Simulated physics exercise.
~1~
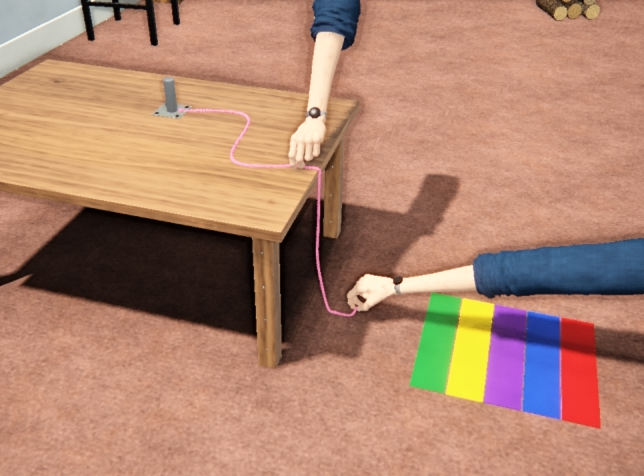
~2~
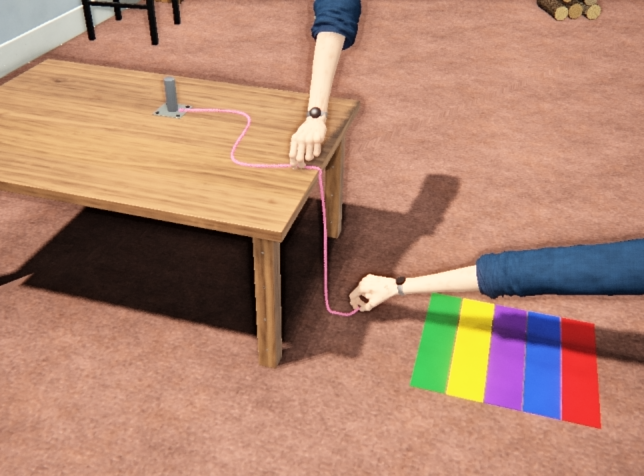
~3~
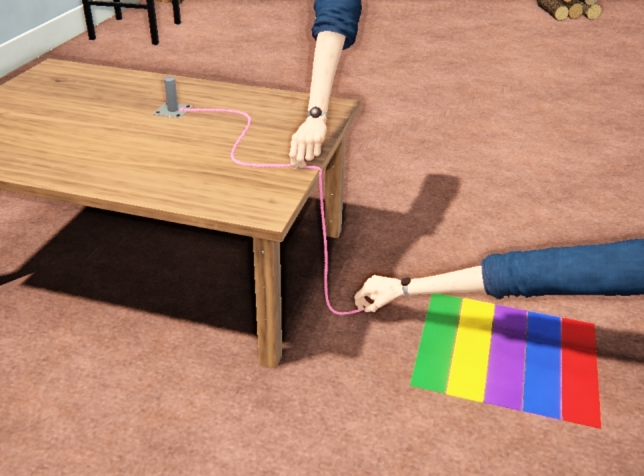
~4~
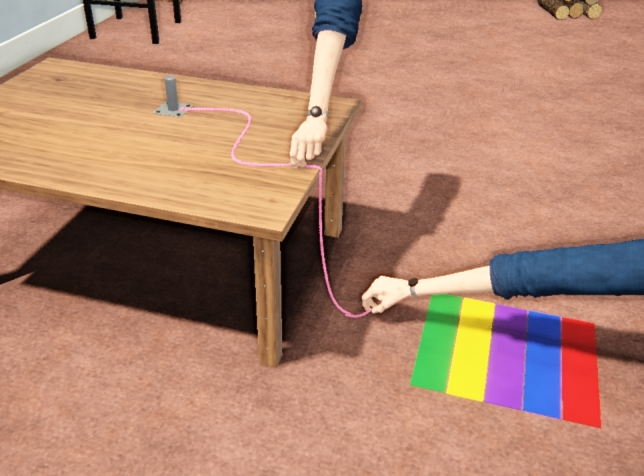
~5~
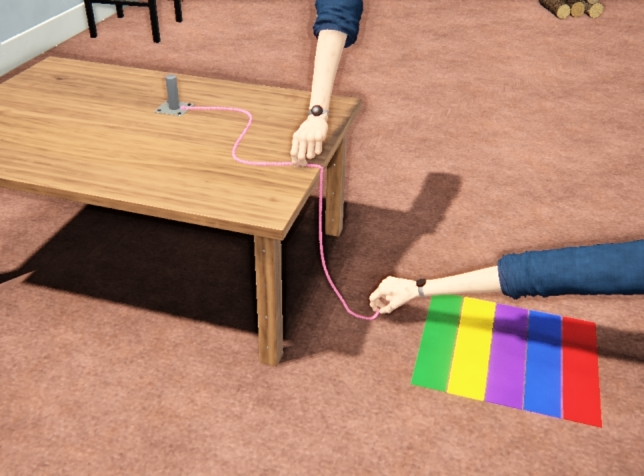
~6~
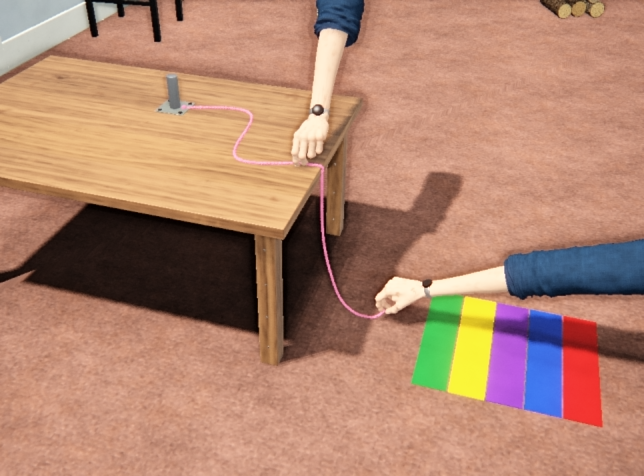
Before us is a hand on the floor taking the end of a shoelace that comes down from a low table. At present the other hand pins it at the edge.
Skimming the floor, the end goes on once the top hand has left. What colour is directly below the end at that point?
The colour below it is blue.
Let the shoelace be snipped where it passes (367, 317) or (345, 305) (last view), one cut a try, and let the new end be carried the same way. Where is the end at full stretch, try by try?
The pixels are close to (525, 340) and (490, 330), one per try.
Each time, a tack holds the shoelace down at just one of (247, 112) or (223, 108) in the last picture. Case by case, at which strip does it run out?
Going one at a time, you'd get blue and then blue.
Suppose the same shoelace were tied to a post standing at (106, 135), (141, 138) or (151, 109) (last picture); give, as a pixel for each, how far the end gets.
It works out at around (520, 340), (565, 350) and (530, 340) for the three tries.
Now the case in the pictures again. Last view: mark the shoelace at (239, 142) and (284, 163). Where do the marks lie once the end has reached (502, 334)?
You'll find the first mark at (288, 146) and the second mark at (335, 195).
A little later, end near (502, 334); over purple.
Next, end near (536, 341); over blue.
When it is tight, end near (557, 346); over blue. It gets as far as the blue strip.
